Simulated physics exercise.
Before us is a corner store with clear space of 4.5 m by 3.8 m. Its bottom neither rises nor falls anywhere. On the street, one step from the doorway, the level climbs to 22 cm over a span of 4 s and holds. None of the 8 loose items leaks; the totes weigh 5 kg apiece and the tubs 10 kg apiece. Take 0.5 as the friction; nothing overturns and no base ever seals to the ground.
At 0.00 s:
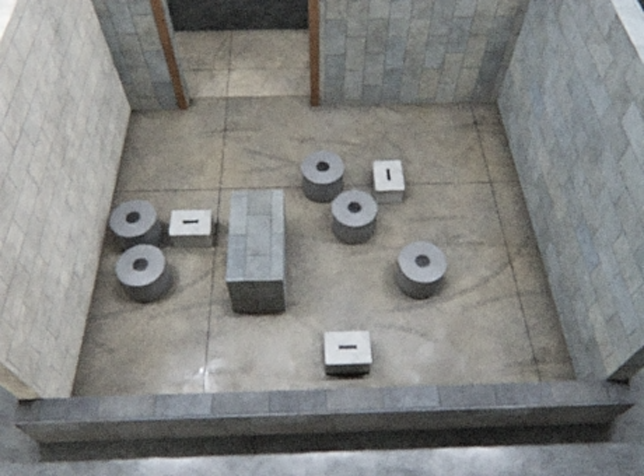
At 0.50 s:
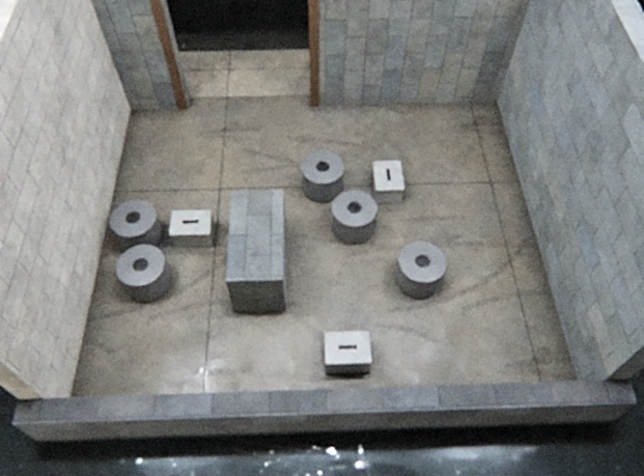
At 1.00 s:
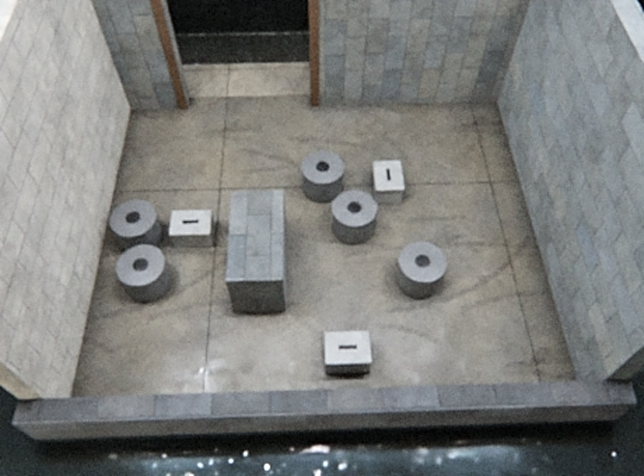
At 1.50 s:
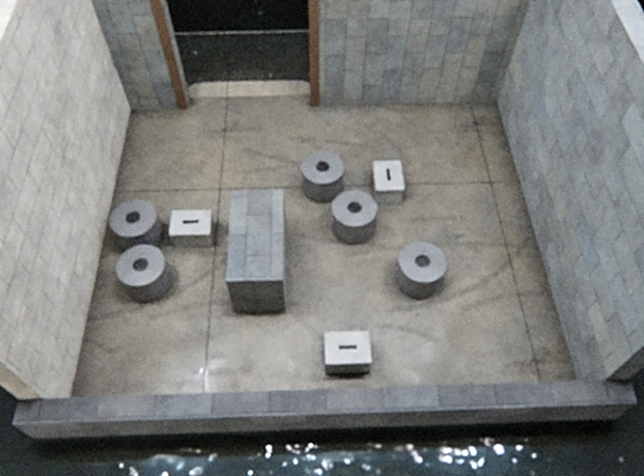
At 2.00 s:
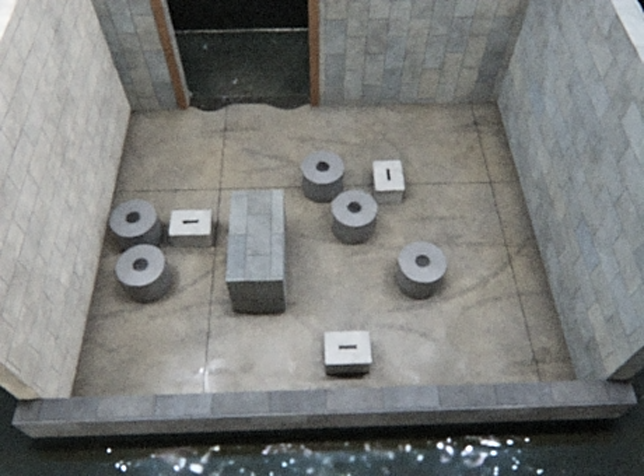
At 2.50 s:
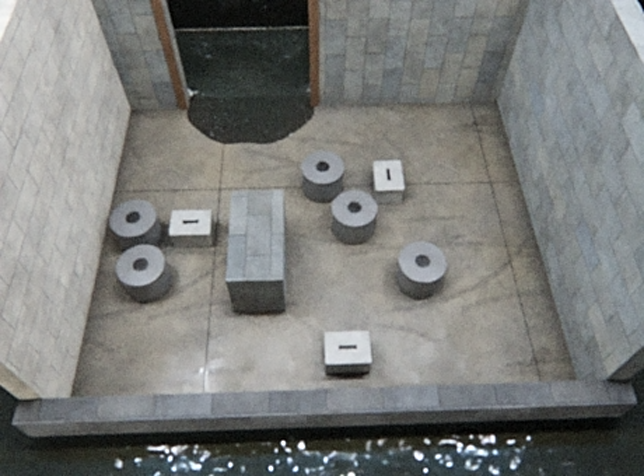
In this clip, dark water surrounds a tiled, walled room holding grey cylinders, pale boxes and a large block, then nears the doorway at the back and spreads inside in a small rounded patch while the objects stay still.
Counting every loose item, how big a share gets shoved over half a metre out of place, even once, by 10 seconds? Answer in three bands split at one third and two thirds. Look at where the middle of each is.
Two thirds or more.
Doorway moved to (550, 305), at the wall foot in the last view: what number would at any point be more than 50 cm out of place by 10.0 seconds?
You'd get 8 in that case.
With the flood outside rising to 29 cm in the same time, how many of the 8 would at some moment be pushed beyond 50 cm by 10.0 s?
I count 8 of them in that case.
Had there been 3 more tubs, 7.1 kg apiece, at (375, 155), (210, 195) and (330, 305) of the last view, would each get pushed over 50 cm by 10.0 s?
One by one, in that order: Below it, above it, above it.
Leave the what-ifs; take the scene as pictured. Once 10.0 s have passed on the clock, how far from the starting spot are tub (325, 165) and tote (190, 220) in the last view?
First 150 cm, then 250 cm.
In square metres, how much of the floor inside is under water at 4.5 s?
Somewhere about 6.0 m2, give or take.
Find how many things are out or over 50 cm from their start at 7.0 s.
The number by then is 6.
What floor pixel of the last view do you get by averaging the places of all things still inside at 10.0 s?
They average out to somewhere around (447, 276).
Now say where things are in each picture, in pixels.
The first picture shows a tote at (191, 222) rests on the ground; a tub at (133, 218) rests on the ground; water covers 0.0 m2; 0 of 8 have shifted.
The second picture shows a tote at (191, 222) rests on the ground; a tub at (133, 218), on the bottom; water covers 0.0 m2; 0 of 8 have shifted.
The third picture shows a tote at (191, 222) rests on the ground; a tub at (133, 218) rests on the ground; water covers 0.0 m2; 0 of 8 have shifted.
The fourth picture shows a tote at (191, 222) rests on the ground; a tub at (133, 218), on the bottom; water covers 0.0 m2; 0 of 8 have shifted.
The fifth picture shows a tote at (191, 222) rests on the ground; a tub at (133, 218), on the bottom; 0.0 m2 under water; 0 of 8 have shifted.
The sixth picture shows a tote at (191, 222), on the bottom; a tub at (133, 218), on the bottom; 0.7 m2 under water; 0 of 8 have shifted.
After 3.5 s 0 of 8 are over 50 cm from their spots; 0 afloat.
After 4.5 s 0 of 8 are over 50 cm from their spots; 0 afloat.
After 7.0 s 6 of 8 are over 50 cm from their spots; 4 afloat.
After 10.0 s 8 of 8 are over 50 cm from their spots, and 8 have been at some point; 8 afloat.
